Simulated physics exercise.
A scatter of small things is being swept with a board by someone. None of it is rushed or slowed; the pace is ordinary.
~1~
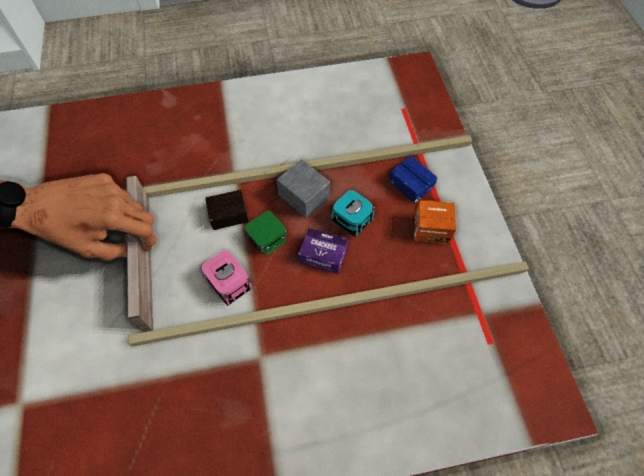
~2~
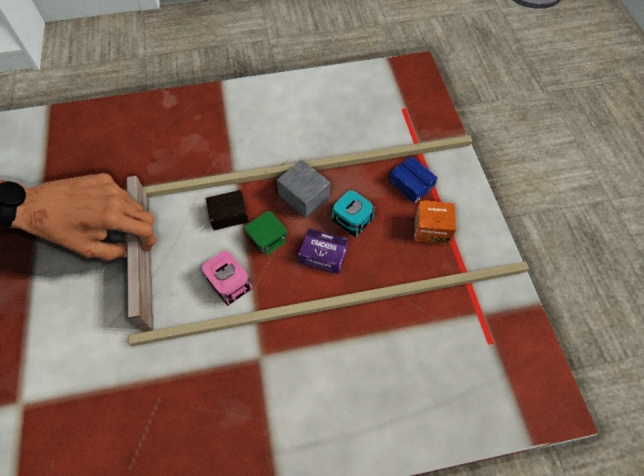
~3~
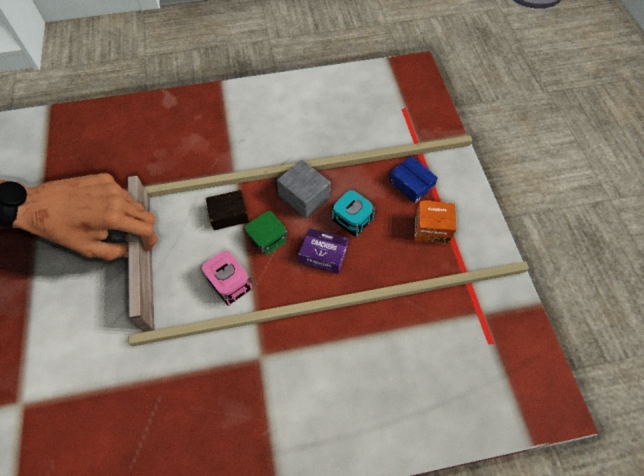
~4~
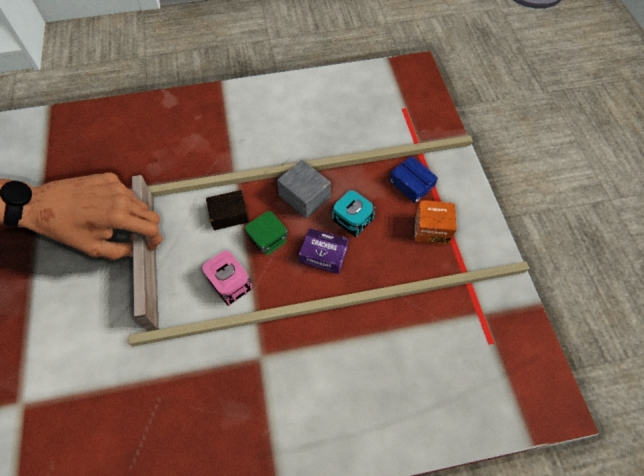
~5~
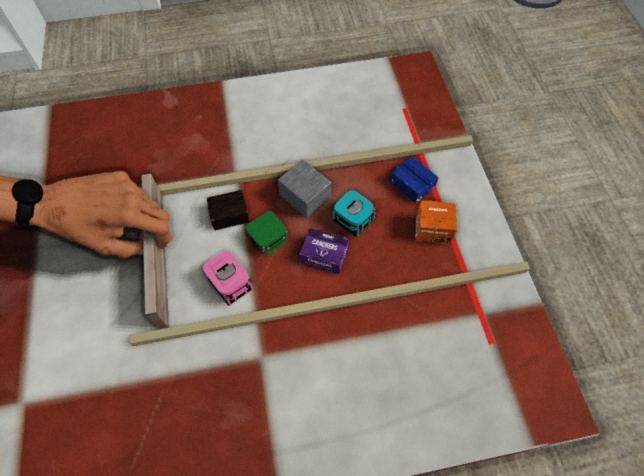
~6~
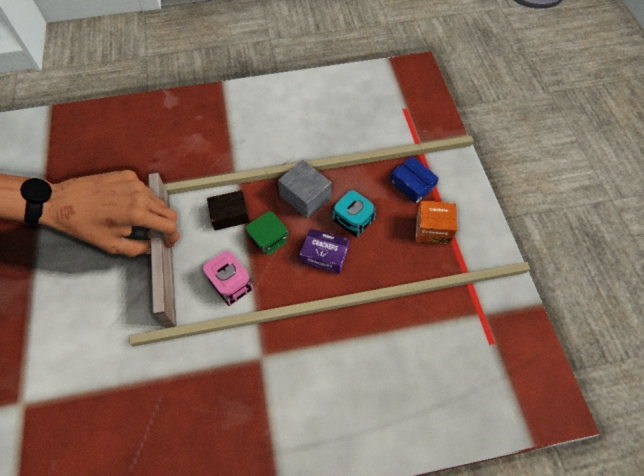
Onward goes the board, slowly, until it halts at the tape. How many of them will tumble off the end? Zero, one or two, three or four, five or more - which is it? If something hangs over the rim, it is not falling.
Once the board stops, one or two are missing from the table.
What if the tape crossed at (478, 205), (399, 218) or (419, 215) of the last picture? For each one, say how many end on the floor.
5, 0, 2.
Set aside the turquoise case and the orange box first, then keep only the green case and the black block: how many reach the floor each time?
Result: 1 in the first case, with 1 in the second.
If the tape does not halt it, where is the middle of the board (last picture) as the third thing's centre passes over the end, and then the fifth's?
First: Around (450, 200). Next: Around (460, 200).
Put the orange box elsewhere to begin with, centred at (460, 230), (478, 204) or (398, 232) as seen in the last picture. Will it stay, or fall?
Orange box: Gone; gone; gone.
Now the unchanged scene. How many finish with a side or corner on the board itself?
At rest, 3 are in contact.
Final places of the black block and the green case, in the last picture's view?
Final positions - black block around (449, 174), green case around (459, 207).
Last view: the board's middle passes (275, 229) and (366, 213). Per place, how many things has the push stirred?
Counts: 5 and 8.
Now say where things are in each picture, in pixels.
Orange box (434, 222); blue box (413, 179); turquoise case (353, 213); board (140, 251); tape (441, 211), in the first picture.
Blue box (413, 179); grey block (304, 189), in the second picture.
Turquoise case (353, 213); green case (267, 234), in the third picture.
Orange box (435, 222); black block (228, 210), in the fourth picture.
Blue box (414, 179); board (155, 249), in the fifth picture.
Orange box (436, 222); blue box (414, 180); turquoise case (354, 214); board (162, 248); tape (443, 211), in the sixth picture.
A little later, none off yet; orange box at rest near (436, 222); blue box at rest near (414, 180); turquoise case at rest near (354, 214).
Next, none off yet; orange box shifted a little near (454, 219); blue box shifted about its own width near (436, 178); turquoise case shifted well along near (404, 206).
When it is over, the number that fall off is one or two; down, blue box and orange box.
